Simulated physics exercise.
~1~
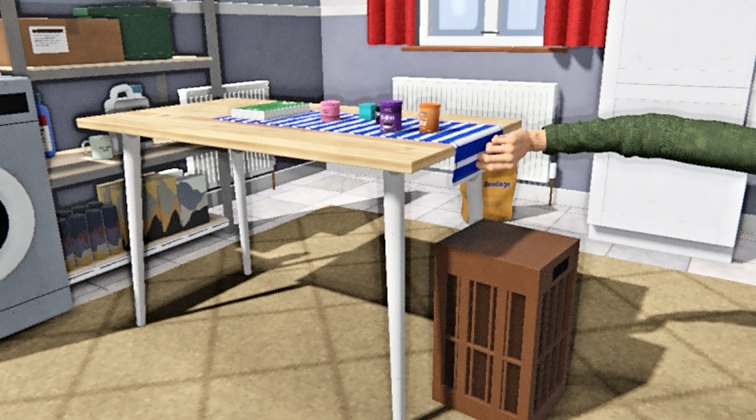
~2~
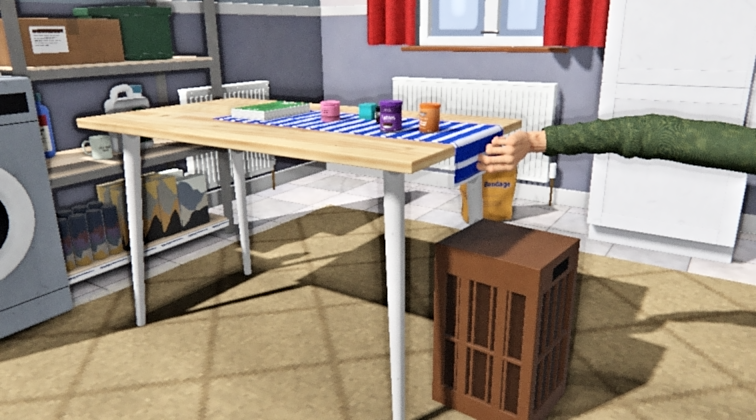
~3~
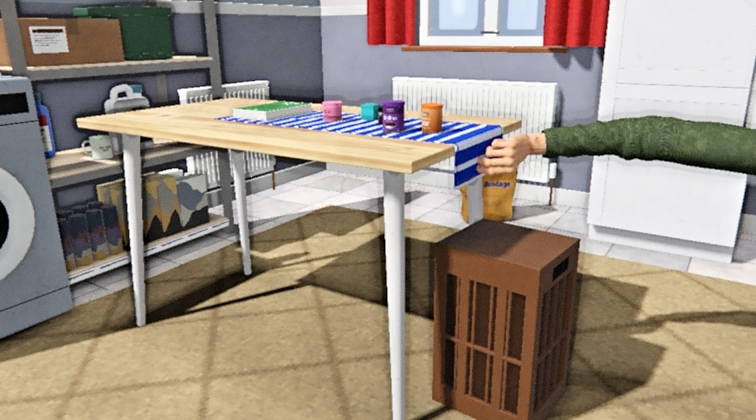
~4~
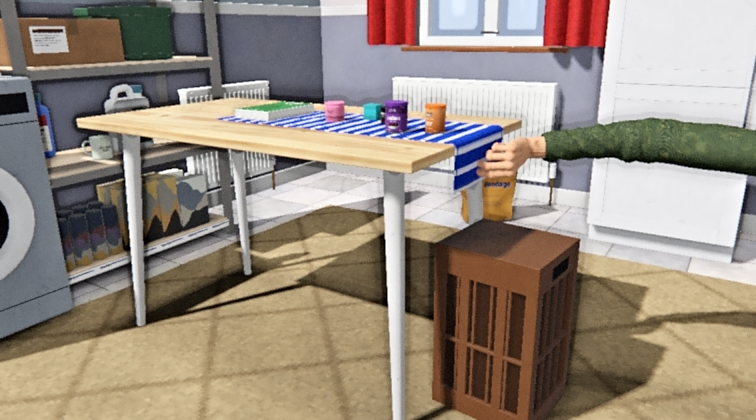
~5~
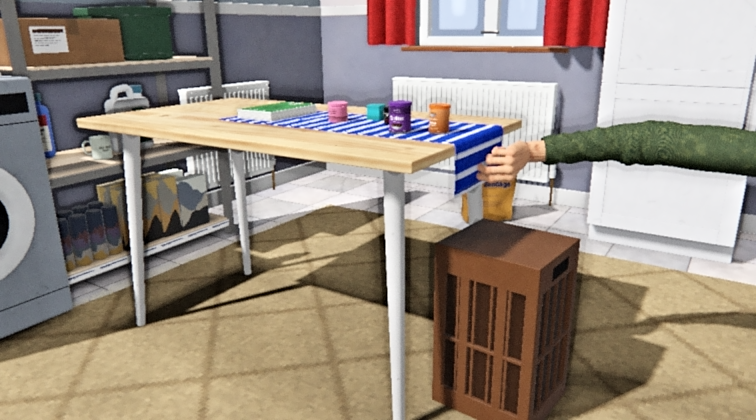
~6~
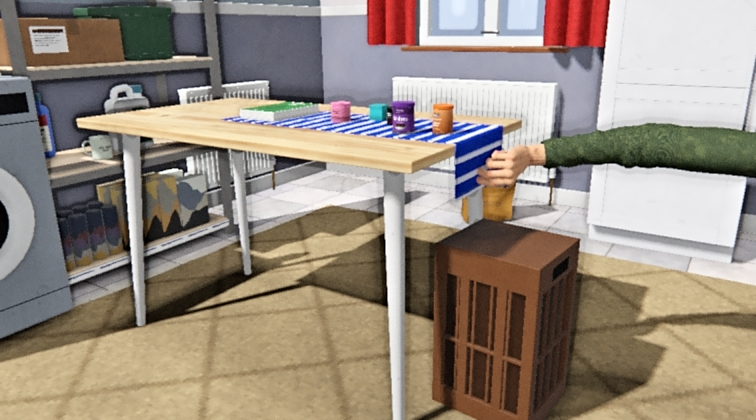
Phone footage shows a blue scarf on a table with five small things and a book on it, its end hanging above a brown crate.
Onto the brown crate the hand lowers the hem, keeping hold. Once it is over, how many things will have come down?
By then one will have come down.
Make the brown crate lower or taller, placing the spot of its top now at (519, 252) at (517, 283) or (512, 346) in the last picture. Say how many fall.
We'd get 2 in the first case and 4 in the second.
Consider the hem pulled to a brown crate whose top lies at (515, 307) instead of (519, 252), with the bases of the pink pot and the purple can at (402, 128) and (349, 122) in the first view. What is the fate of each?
In the end the pink pot is no longer on top and the purple can is still on top.
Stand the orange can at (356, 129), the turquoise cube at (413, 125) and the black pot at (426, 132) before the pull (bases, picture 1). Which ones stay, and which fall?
So the orange can stays aboard, the turquoise cube stays aboard, and the black pot leaves the top.
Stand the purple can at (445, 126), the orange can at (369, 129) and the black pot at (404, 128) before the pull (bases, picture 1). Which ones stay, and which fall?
Here's how it goes: The purple can leaves the top, the orange can remains in place and the black pot remains in place.
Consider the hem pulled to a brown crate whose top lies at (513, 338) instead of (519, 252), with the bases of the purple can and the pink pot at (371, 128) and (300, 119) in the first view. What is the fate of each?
As for the purple can, it leaves the top; as for the pink pot, it stays in place.
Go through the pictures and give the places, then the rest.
Hem (453, 187); orange can (430, 104); purple can (391, 101); black pot (384, 107); turquoise cube (368, 104); pink pot (330, 102); top of the crate (519, 252), in the first picture.
Hem (454, 187); orange can (430, 104), in the second picture.
Hem (454, 190); purple can (394, 101), in the third picture.
Hem (454, 194); black pot (390, 107); top of the crate (519, 252), in the fourth picture.
Hem (454, 198); turquoise cube (376, 105), in the fifth picture.
Hem (456, 202); orange can (443, 105); purple can (403, 102); black pot (396, 107); turquoise cube (379, 105); pink pot (340, 103), in the sixth picture.
A little later, hem near (478, 215); all still up.
Next, hem on the crate; orange can gone.
When it is over, hem on the crate; orange can gone. The answer is one.
